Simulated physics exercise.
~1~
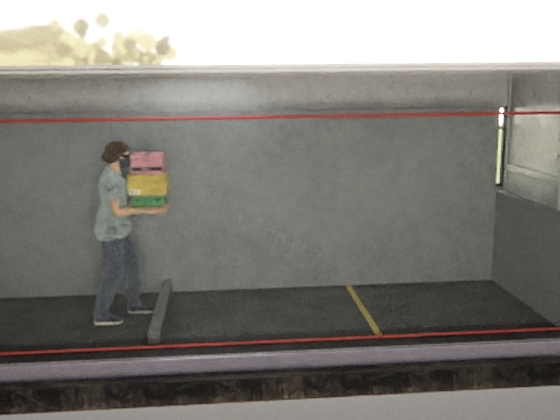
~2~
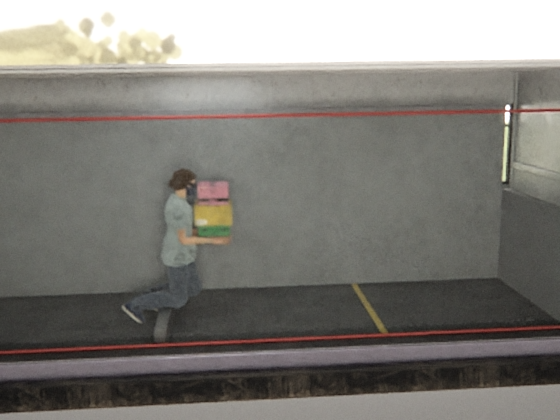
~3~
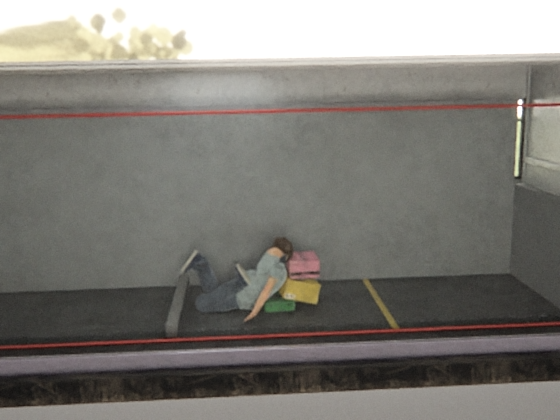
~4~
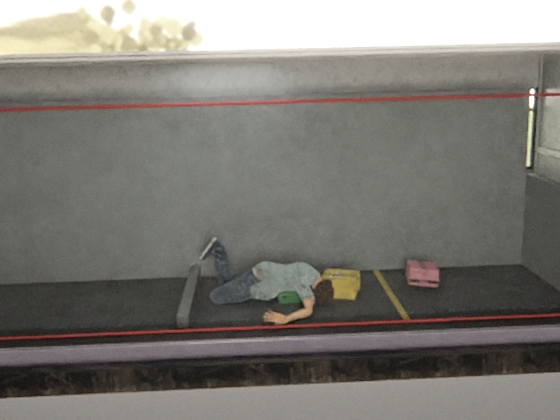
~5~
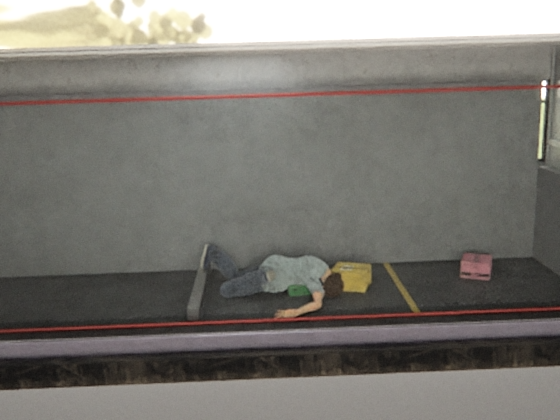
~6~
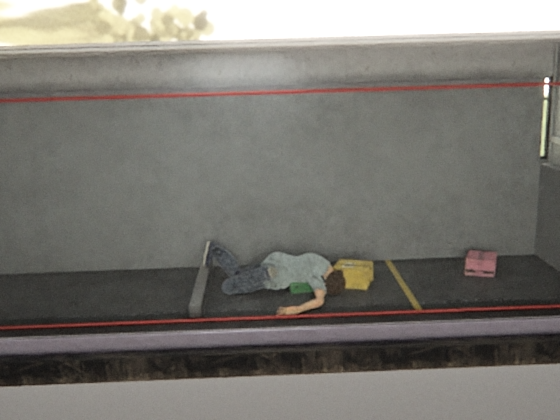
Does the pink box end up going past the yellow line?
Yes, the pink box crosses the yellow line and comes to rest on the floor to the right of it.
